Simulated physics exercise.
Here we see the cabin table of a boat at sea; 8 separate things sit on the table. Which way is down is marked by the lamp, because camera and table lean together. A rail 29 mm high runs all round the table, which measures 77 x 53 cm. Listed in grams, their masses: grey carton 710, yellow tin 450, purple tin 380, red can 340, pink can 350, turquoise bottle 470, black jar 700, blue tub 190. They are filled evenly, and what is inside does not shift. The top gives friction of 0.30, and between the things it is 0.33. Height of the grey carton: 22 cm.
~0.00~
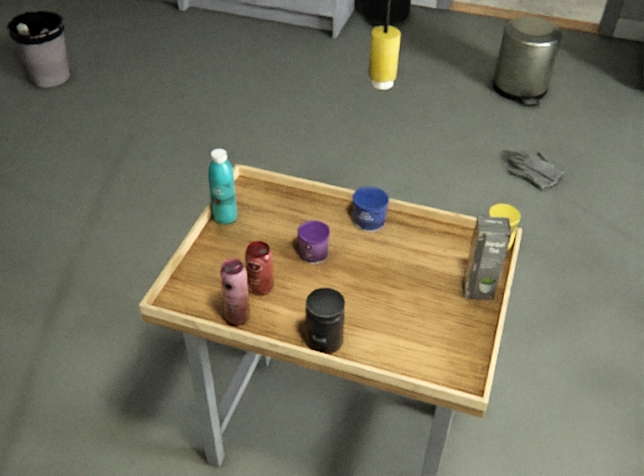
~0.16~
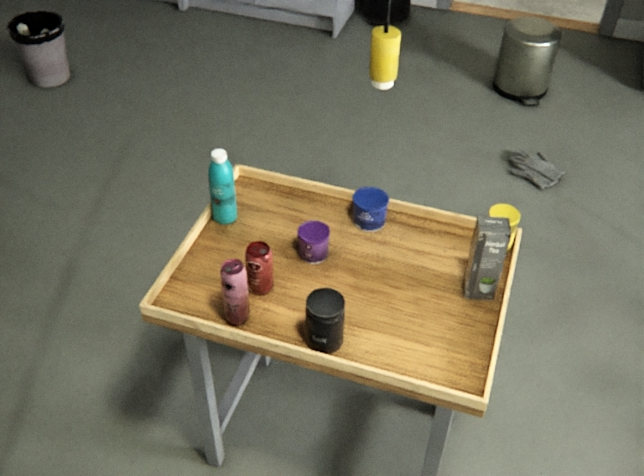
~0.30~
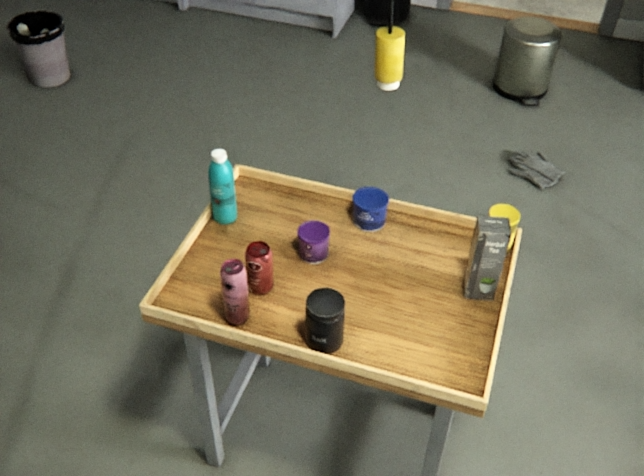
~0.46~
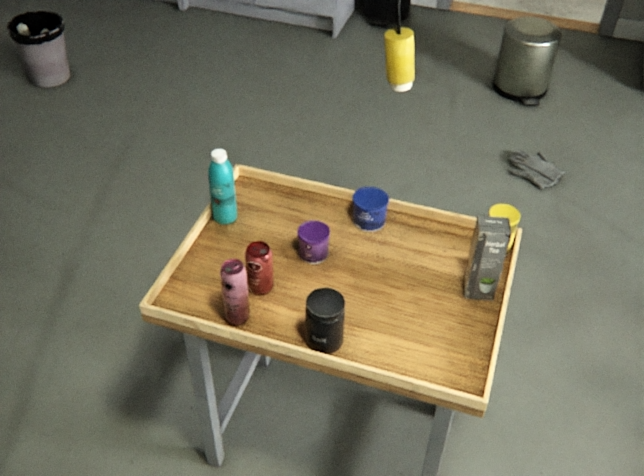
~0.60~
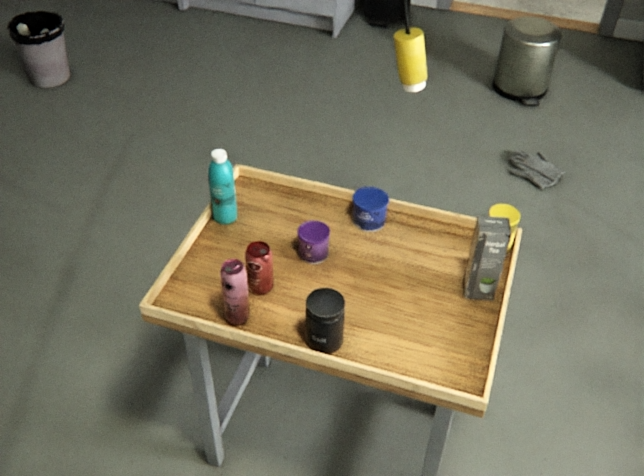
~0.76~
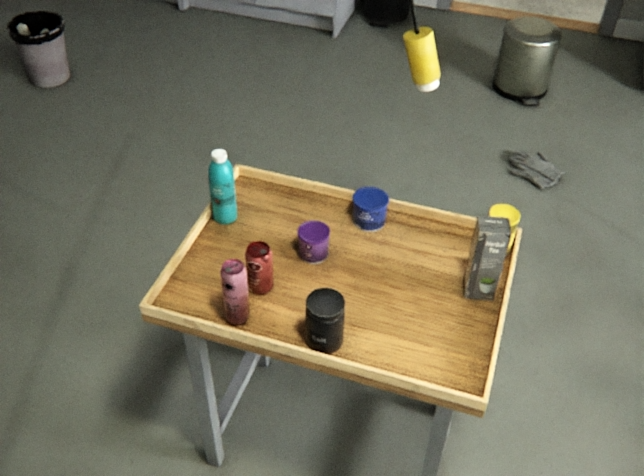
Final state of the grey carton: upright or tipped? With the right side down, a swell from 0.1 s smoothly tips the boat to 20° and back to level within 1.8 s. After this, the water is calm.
Upright.
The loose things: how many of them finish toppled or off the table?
It adds up to 0.
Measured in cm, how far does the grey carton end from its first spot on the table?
Roughly 3 cm.
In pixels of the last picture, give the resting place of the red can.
My guess is roughly (291, 277).
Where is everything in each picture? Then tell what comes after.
Boat level; grey carton (486, 260), in the first picture.
Boat level; red can (259, 269); pink can (235, 293), in the second picture.
Floor tilted 2°, right side down; turquoise bottle (222, 186); black jar (325, 321), in the third picture.
Floor tilted 7°, right side down; blue tub (370, 209), in the fourth picture.
Floor tilted 12°, right side down; purple tin (314, 242); red can (259, 269), in the fifth picture.
Floor tilted 17°, right side down; grey carton (486, 260); pink can (235, 293), in the sixth picture.
After 1.06 s, floor tilted 20°, right side down; grey carton slid 2 cm near (494, 261); pink can slid 2 cm; turquoise bottle slid 2 cm.
After 1.16 s, floor tilted 18°, right side down; grey carton slid 2 cm near (497, 260); pink can slid 3 cm; turquoise bottle slid 3 cm.
After 1.26 s, floor tilted 16°, right side down; grey carton slid 3 cm near (497, 259); pink can slid 5 cm; turquoise bottle slid 5 cm.
After 1.46 s, floor tilted 10°, right side down; grey carton slid 3 cm near (497, 259); pink can slid 8 cm; turquoise bottle slid 8 cm.
At rest (2.4 s), not toppled but over 5 cm from the start, purple tin, red can, pink can, turquoise bottle, black jar and blue tub; the other 2 in place, give or take 5 cm. In the last view, grey carton near (497, 259).
